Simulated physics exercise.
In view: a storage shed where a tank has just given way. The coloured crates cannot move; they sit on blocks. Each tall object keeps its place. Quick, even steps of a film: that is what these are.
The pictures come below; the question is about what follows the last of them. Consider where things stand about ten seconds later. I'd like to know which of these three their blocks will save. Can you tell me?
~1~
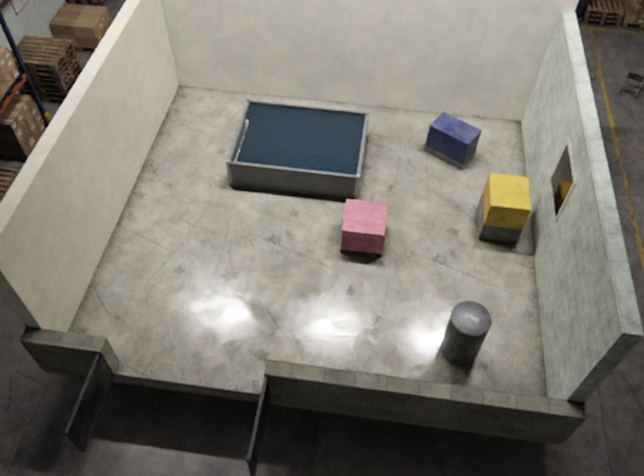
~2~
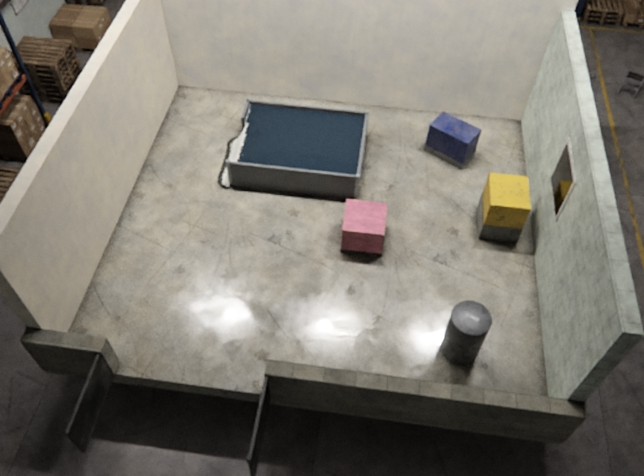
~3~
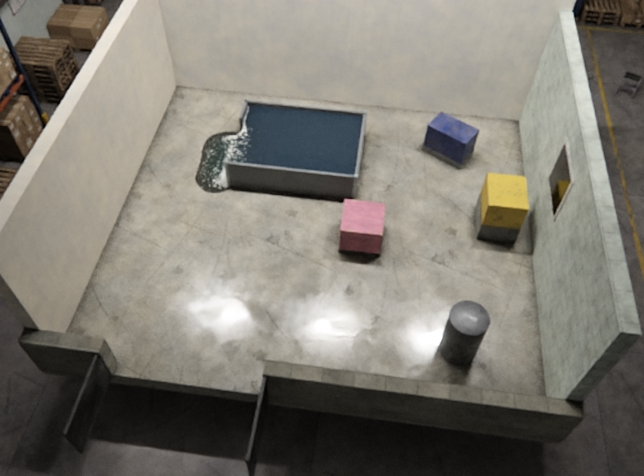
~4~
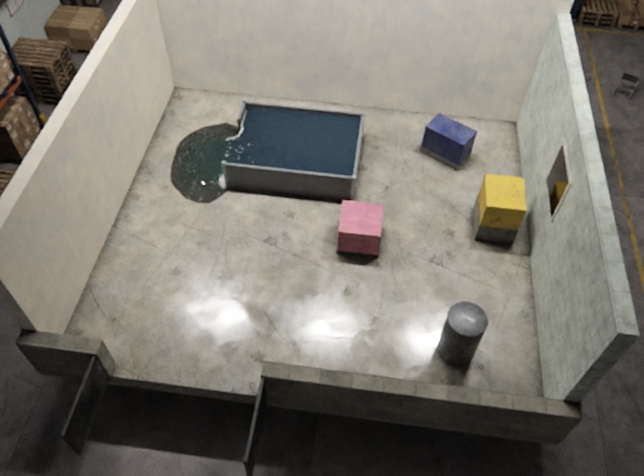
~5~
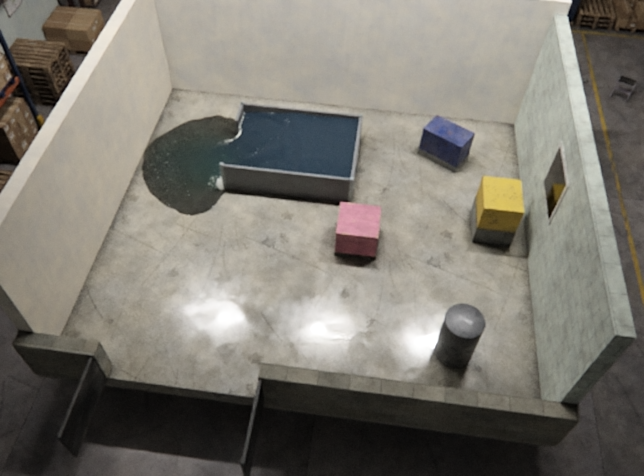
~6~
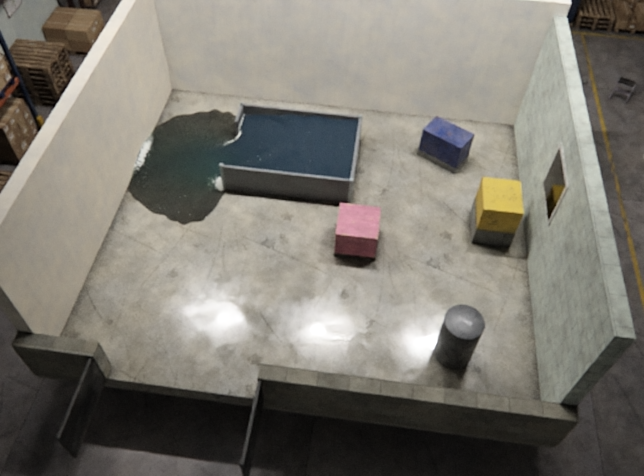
Sure: The yellow crate comes through dry; the pink crate comes through dry; the blue crate comes through dry.
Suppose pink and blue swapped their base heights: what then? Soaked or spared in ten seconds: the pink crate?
Pink: Untouched.
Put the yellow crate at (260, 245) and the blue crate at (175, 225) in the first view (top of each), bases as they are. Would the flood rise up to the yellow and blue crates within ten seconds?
Then: Yellow crate keeps dry; blue crate ends up wet.
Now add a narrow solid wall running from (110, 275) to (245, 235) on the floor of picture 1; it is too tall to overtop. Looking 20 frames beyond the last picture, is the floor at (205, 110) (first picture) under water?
At that place: Flooded.
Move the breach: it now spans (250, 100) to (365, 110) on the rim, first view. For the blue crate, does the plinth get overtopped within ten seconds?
One at a time, the blue crate has been flooded.
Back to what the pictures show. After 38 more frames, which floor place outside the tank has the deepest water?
Roughly (511, 127).
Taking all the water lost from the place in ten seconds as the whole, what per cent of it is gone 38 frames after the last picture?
Around 55 per cent.
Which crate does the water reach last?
I'd say the pink-painted one is last.
A moment on, water covers 15 % of the floor; the yellow crate not reached, the pink crate not reached, the blue crate not reached.
Next, water covers 20 % of the floor; the yellow crate not reached, the pink crate not reached, the blue crate not reached.
Then, water covers 35 % of the floor; the yellow crate not reached, the pink crate not reached, the blue crate not reached.
Later, water covers 50 % of the floor; the yellow crate not reached, the pink crate not reached, the blue crate water round its plinth.
In the end, water covers 85 % of the floor; the yellow crate stayed above the water, the pink crate stayed above the water, the blue crate stayed above the water.
